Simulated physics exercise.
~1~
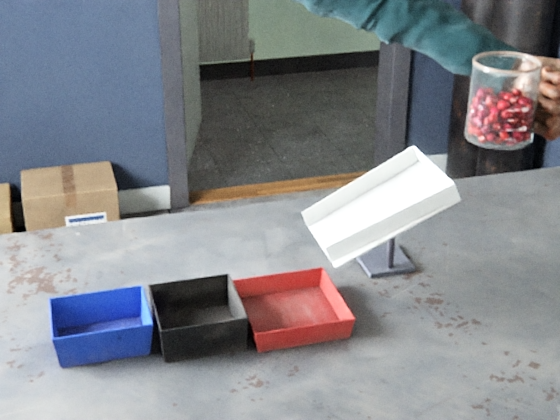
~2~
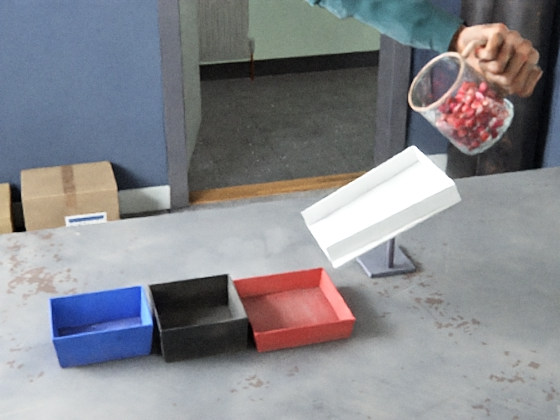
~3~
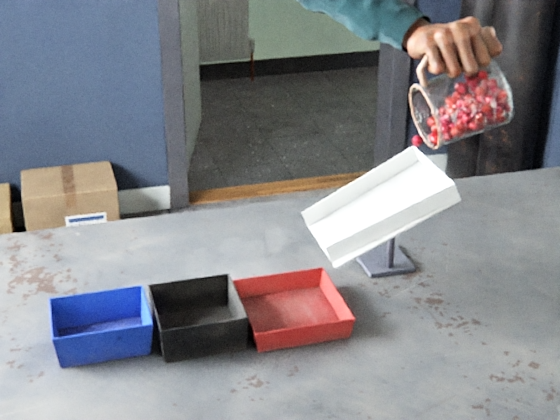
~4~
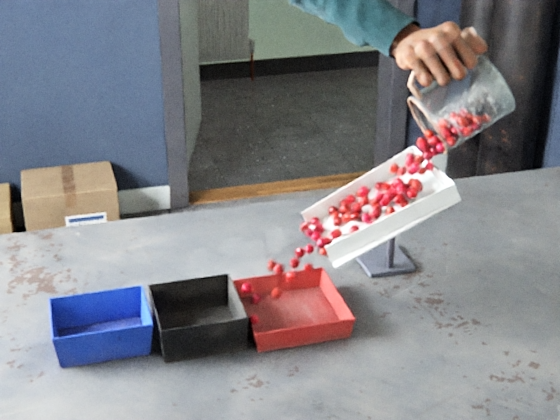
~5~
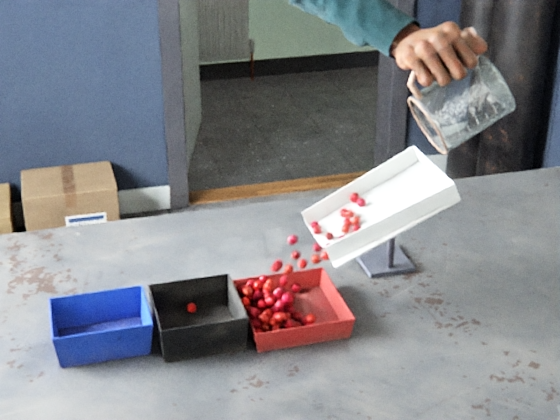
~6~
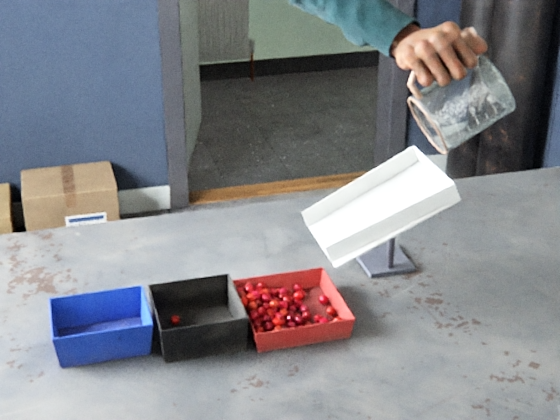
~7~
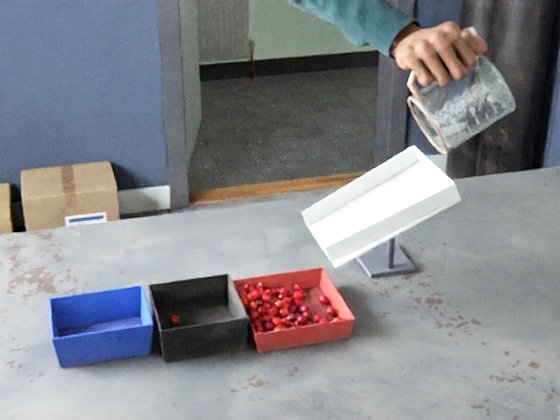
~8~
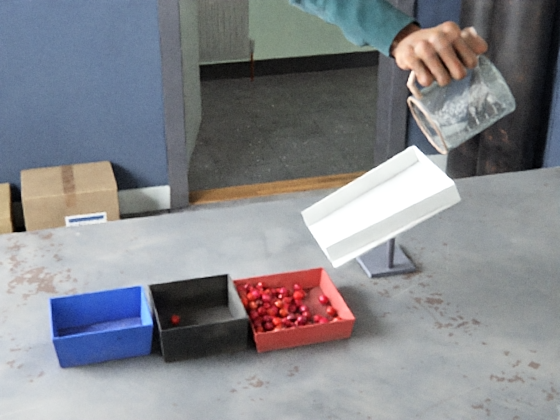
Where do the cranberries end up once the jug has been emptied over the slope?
Almost all of them end up in the red tin. The black tin gets hardly any, the blue tin stays empty, and none are seen lying on the table.
